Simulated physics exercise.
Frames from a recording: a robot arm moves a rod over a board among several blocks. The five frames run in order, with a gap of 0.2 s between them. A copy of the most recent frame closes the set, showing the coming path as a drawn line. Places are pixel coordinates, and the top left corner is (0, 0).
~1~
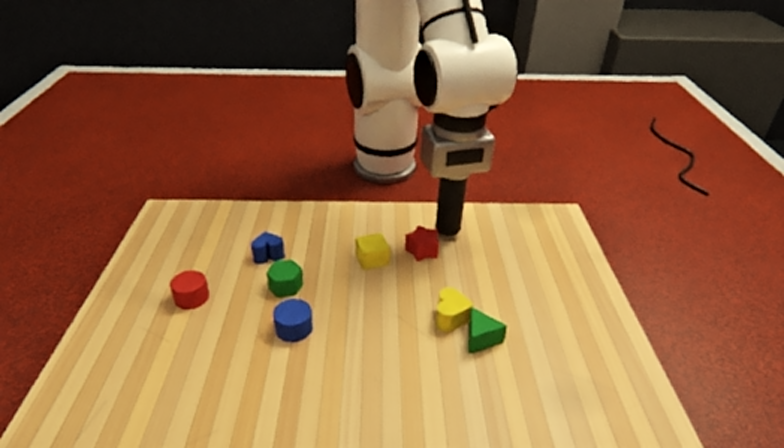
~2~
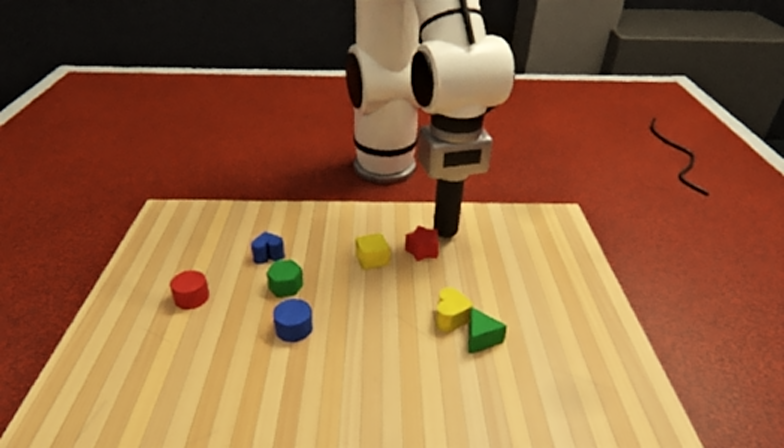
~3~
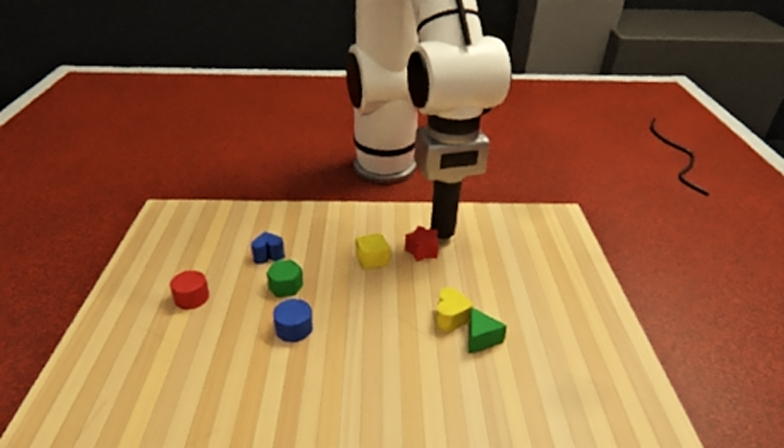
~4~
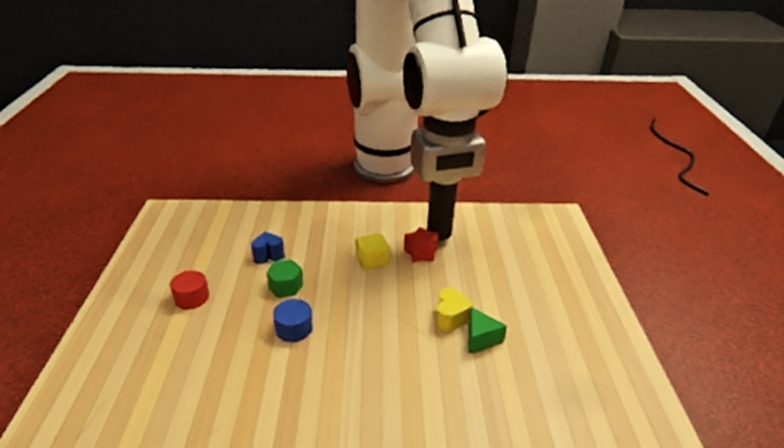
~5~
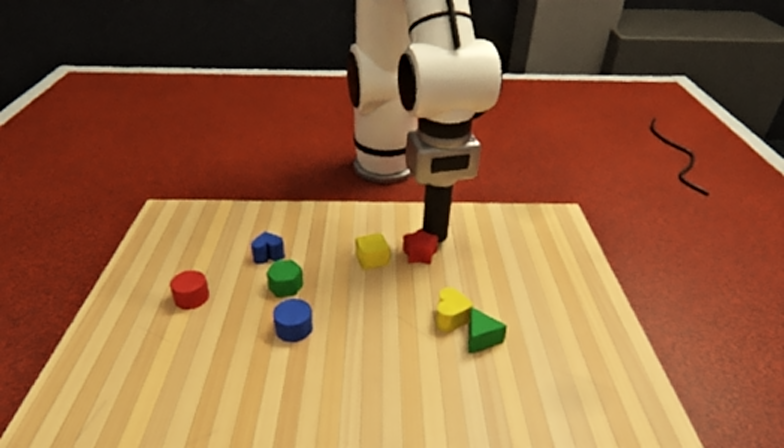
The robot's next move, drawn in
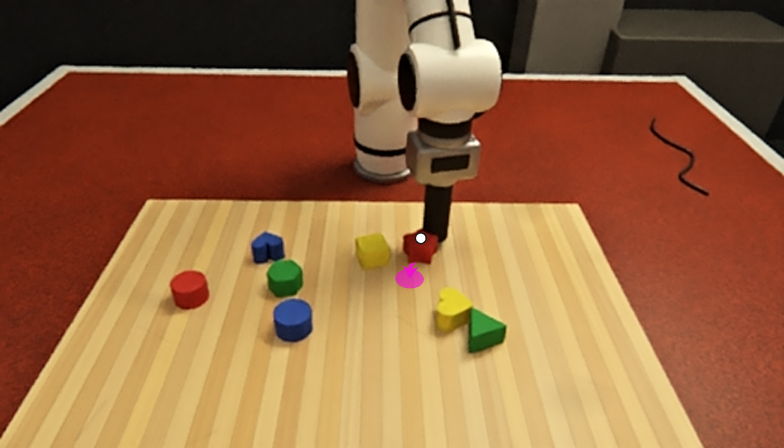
A white robot arm holding a dark rod slides it slowly left along the far side of a wooden board, toward a red star block. The rod comes up against the star and nudges it very slightly, while the yellow, green, blue and other red blocks stay still.
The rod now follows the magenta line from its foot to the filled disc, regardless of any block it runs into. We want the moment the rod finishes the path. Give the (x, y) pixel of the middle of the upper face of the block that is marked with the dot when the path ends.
Final place: (387, 272).
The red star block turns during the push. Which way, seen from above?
The block spins clockwise.
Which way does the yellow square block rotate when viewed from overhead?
From the top: Clockwise.
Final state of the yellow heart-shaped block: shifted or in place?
It keeps its position.
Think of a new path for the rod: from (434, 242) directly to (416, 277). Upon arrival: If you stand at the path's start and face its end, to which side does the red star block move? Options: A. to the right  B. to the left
It's A.
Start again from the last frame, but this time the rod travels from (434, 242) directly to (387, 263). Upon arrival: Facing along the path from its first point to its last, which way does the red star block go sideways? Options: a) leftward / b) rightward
The correct letter is a.
The drawn path runs from (434, 242) through (423, 253) and (412, 264) to (410, 279); the dot is on the red star block.
The first path, step by step. Halfway along, rod at (418, 251); yellow square block at (370, 244), turned 20° clockwise; red star block at (402, 255).
At the end, rod at (410, 272); yellow square block at (368, 244), turned 30° clockwise; red star block at (387, 272), turned 20° clockwise; yellow heart-shaped block not moved.
